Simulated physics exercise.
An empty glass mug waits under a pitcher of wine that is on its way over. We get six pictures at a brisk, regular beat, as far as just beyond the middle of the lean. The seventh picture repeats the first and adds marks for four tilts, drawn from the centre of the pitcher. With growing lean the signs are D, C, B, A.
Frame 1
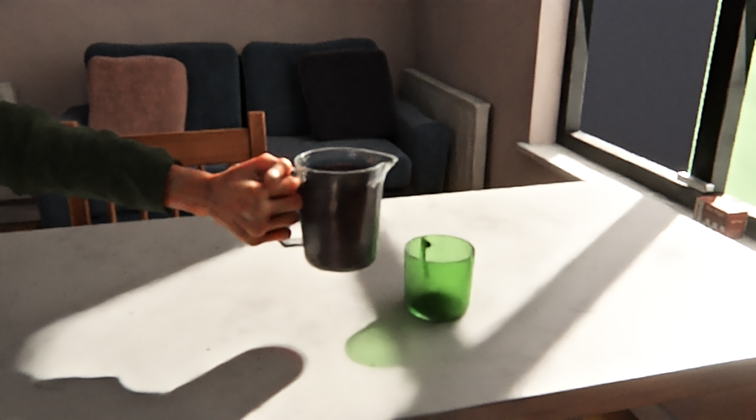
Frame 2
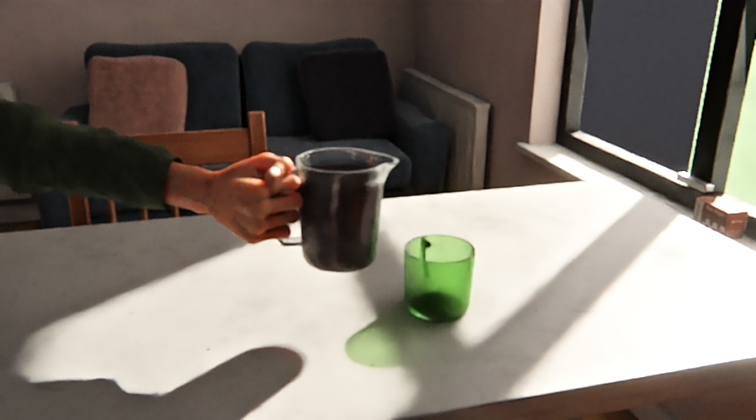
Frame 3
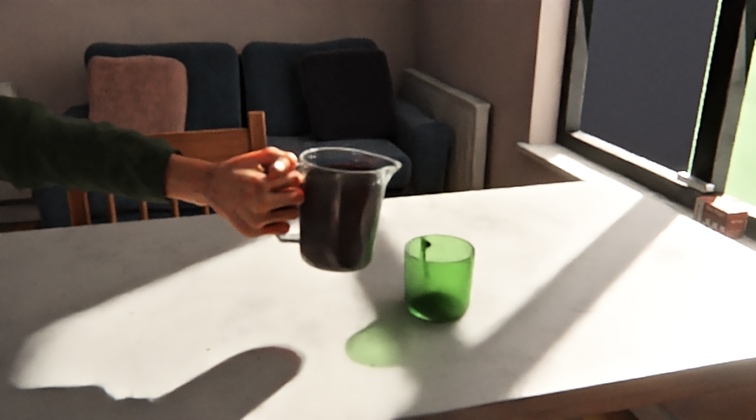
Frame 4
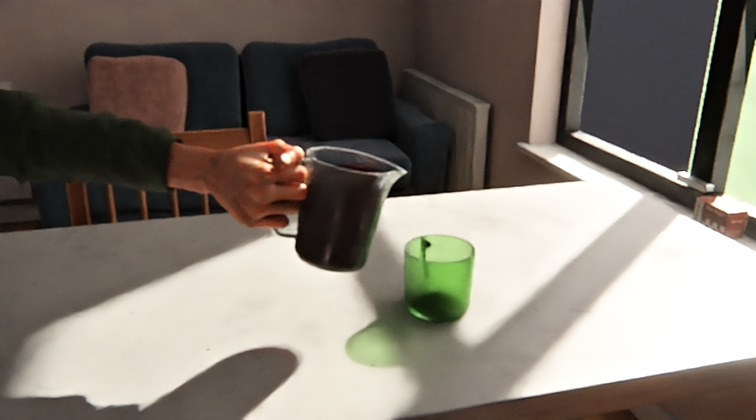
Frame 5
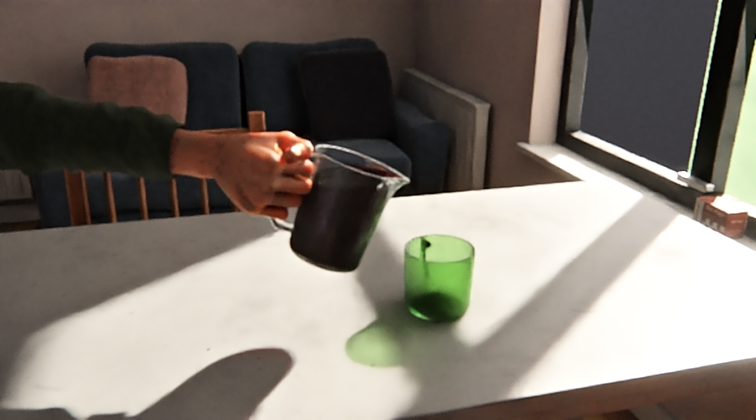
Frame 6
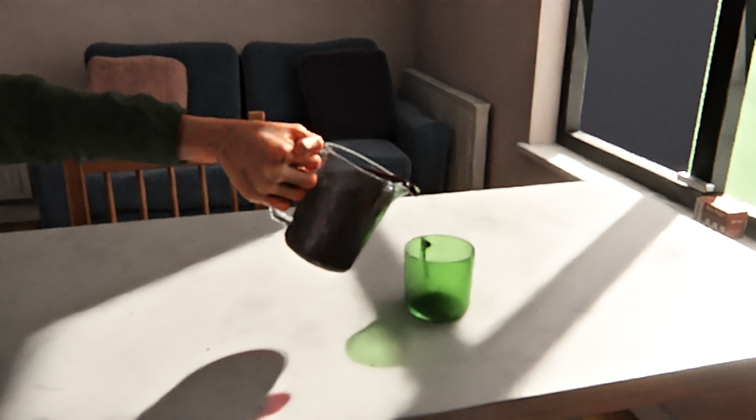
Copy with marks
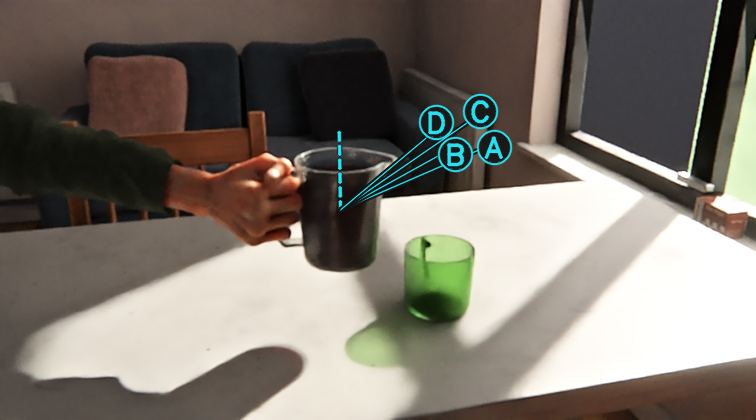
A hand in a dark green sleeve, reaching in from the left, holds a clear glass pitcher of dark wine upright above a pale table, then gradually tilts it rightward until wine reaches over the lip. An empty green glass stands to the right in hard sunlight, casting a green-tinted shadow. The steady, slightly raised view shows a dark blue sofa with cushions, a wooden chair and a window behind.
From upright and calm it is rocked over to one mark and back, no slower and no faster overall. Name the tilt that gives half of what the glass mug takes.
Line D.
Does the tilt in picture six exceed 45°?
No.
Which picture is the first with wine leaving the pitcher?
In picture 6.
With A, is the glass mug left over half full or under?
Over.
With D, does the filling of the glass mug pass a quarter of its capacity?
Yes.
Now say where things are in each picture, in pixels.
The first picture shows upright, lip at (395, 158); rim of the glass mug round (440, 248); nothing has left yet.
The second picture shows upright, lip at (396, 160); nothing has left yet.
The third picture shows tipped about 6°, lip at (400, 164); nothing has left yet.
The fourth picture shows tipped about 12°, lip at (404, 170); nothing has left yet.
The fifth picture shows tipped about 21°, lip at (408, 179); nothing has left yet.
The sixth picture shows tipped about 29°, lip at (410, 189); wine is over the lip, down to (415, 193).
In cyan, A at (478, 150); B at (437, 156); C at (466, 123); D at (426, 137).
With A, the glass mug ends with about 91 % of what it can hold; 3 % of the wine is spilt.
With B, the glass mug ends with about 78 % of what it can hold.
With C, the glass mug ends with about 62 % of what it can hold.
With D, the glass mug ends with about 49 % of what it can hold.
